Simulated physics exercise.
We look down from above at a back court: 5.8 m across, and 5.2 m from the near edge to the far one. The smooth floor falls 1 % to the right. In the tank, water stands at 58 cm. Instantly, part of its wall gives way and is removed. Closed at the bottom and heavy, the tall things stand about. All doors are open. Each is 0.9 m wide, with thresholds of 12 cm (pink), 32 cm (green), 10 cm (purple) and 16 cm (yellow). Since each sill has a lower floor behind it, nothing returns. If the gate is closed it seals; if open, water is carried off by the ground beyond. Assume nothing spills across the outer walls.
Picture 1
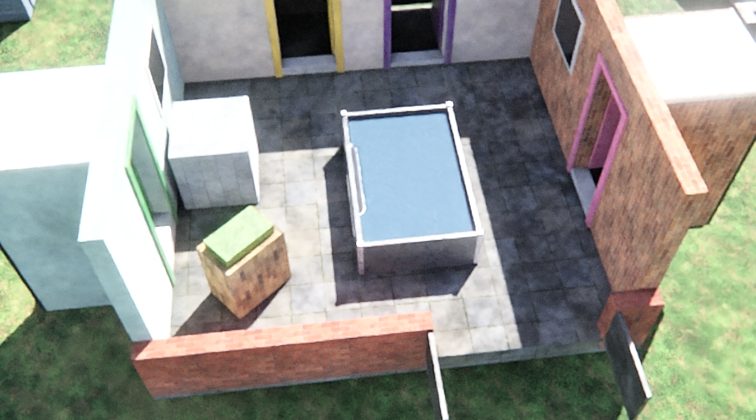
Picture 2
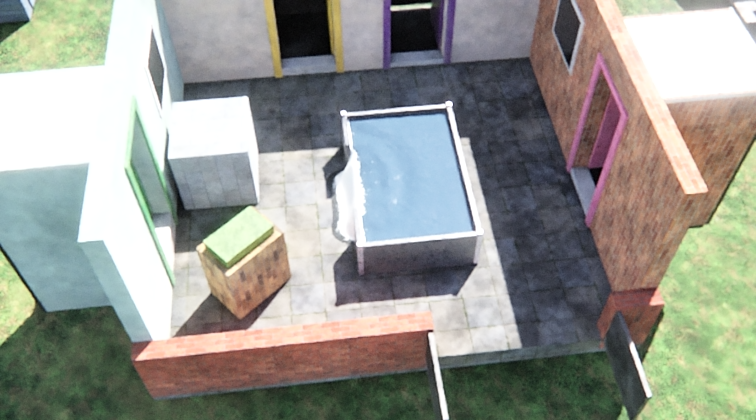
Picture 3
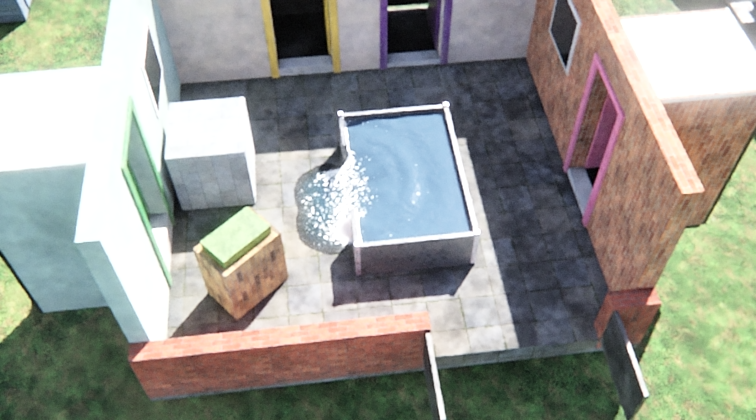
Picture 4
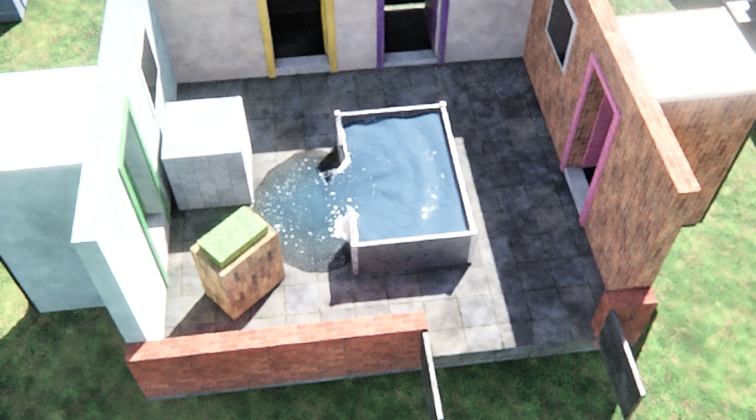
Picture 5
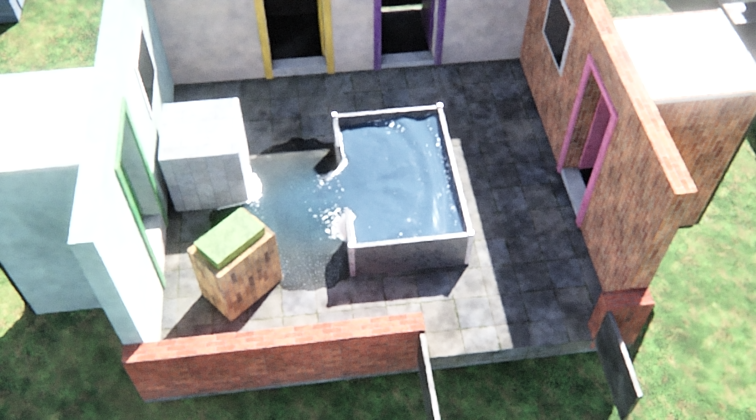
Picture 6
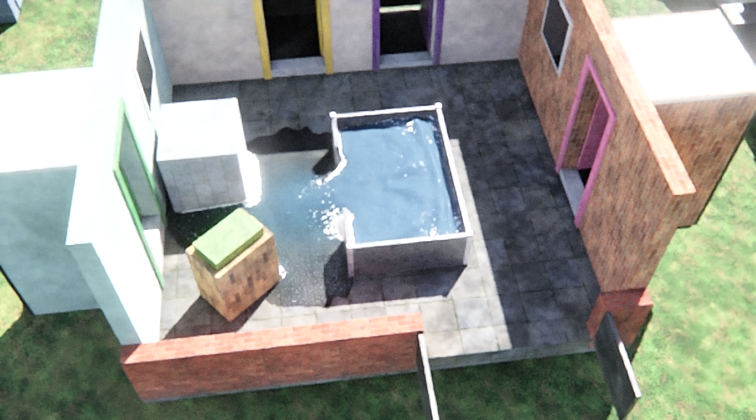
Water burst through the left side of a raised tank in a walled courtyard, splashed onto the grey paving, and spread left around a white block and a wooden box with a green top.
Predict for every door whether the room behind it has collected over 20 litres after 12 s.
My prediction: The pink door room collects 20 litres or less; the green door room collects 20 litres or less; the purple door room collects 20 litres or less; the yellow door room collects 20 litres or less.
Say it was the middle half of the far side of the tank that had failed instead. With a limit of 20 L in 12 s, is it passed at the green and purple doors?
Compared with the limit, green is lower and purple is higher.
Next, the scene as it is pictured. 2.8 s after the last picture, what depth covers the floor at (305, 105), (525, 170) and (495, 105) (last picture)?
Around 3 cm, 0 cm and 0 cm.
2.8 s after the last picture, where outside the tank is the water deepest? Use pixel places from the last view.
In the last picture, around (158, 370).
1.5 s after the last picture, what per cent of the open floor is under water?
Near 40 per cent is wet.
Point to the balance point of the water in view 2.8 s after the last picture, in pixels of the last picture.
At about (311, 208).
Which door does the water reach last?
I'd say the pink one.
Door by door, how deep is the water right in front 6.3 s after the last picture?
Readings (cm): Pink = 8; green = 11; purple = 5; yellow = 7.
Then, 0.7 s after the last picture water covers 25 % of the floor and is deepest (36 cm) near (165, 250); pink door not reached, green door 32 cm at the sill, 0 L in, purple door not reached, yellow door not reached.
Then, 1.5 s after the last picture water covers 40 % of the floor and is deepest (32 cm) near (165, 250); pink door not reached, green door 29 cm at the sill, 3 L in, purple door not reached, yellow door 15 cm at the sill, 0 L in.
Then, 2.8 s after the last picture water covers 55 % of the floor and is deepest (26 cm) near (158, 370); pink door not reached, green door 20 cm at the sill, 3 L in, purple door 4 cm at the sill, 0 L in, yellow door 12 cm at the sill, 1 L in.
Then, 6.3 s after the last picture water covers 90 % of the floor and is deepest (14 cm) near (561, 183); pink door 8 cm at the sill, 0 L in, green door 11 cm at the sill, 4 L in, purple door 5 cm at the sill, 0 L in, yellow door 7 cm at the sill, 1 L in.
Then, 11.3 s after the last picture water covers 95 % of the floor and is deepest (13 cm) near (507, 63); pink door 12 cm at the sill, 0 L in, green door 4 cm at the sill, 4 L in, purple door 8 cm at the sill, 0 L in, yellow door 5 cm at the sill, 1 L in.
